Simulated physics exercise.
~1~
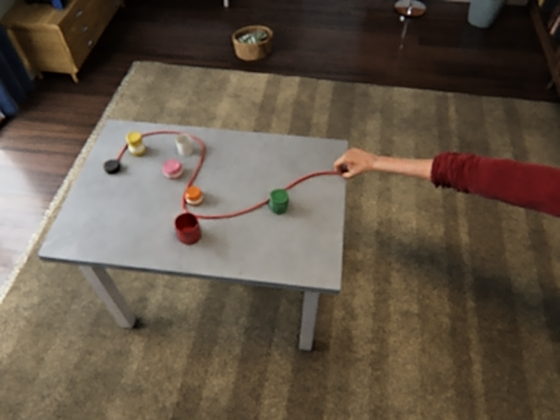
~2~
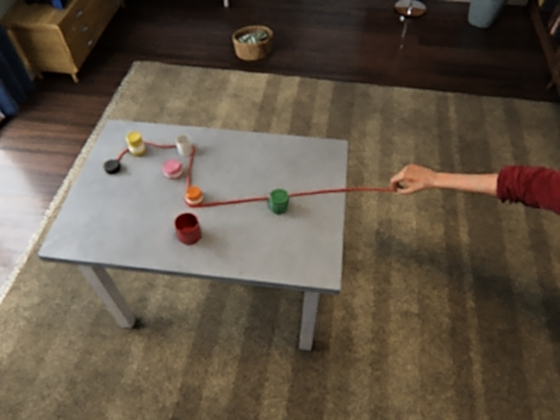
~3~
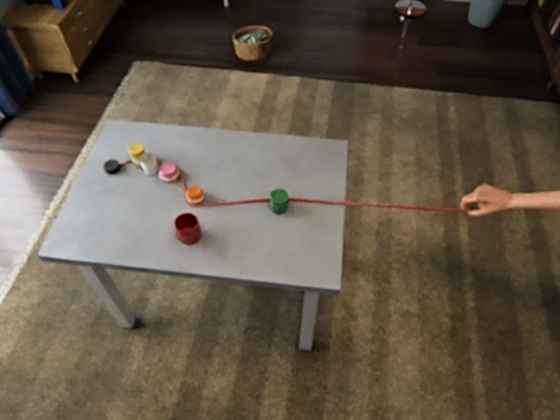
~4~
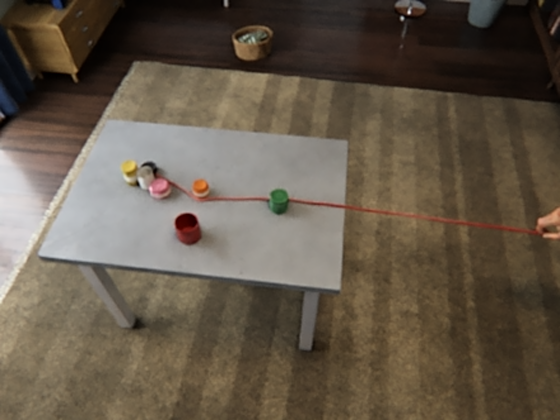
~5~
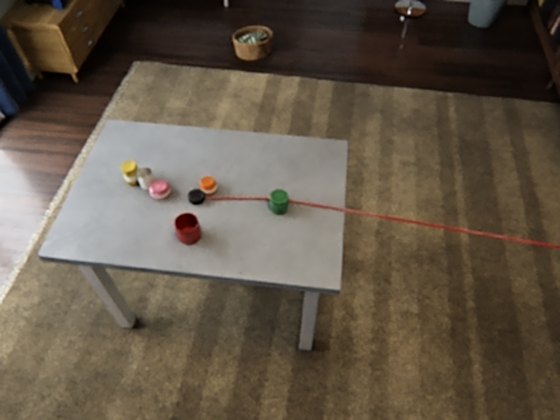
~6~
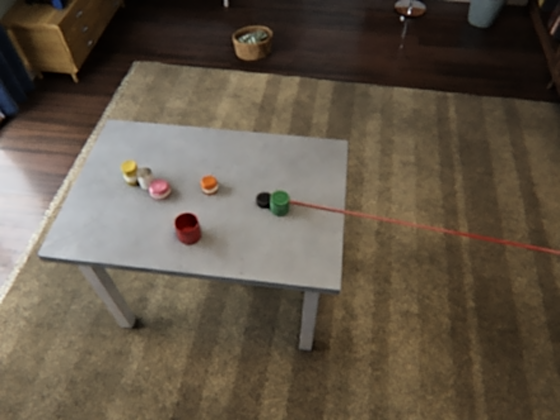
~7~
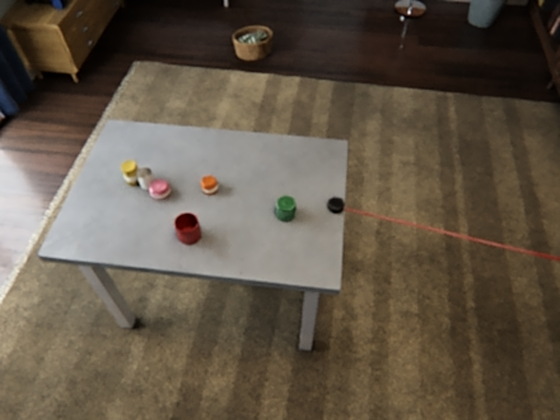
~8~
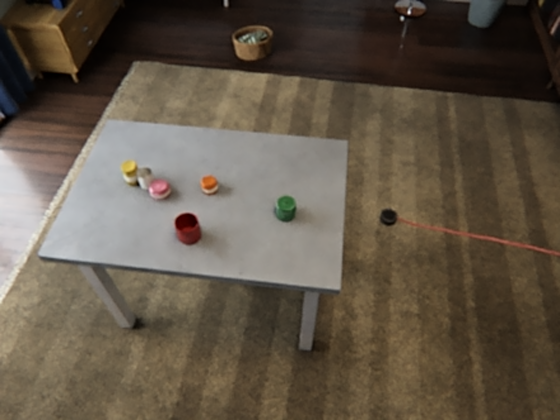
A red cord pulled rightward by a hand tightens among small containers on a gray table, shifting the white, yellow, pink and orange ones, then drags a round black object past the green tub, nudging it, and off the right edge, while the red mug stays put.
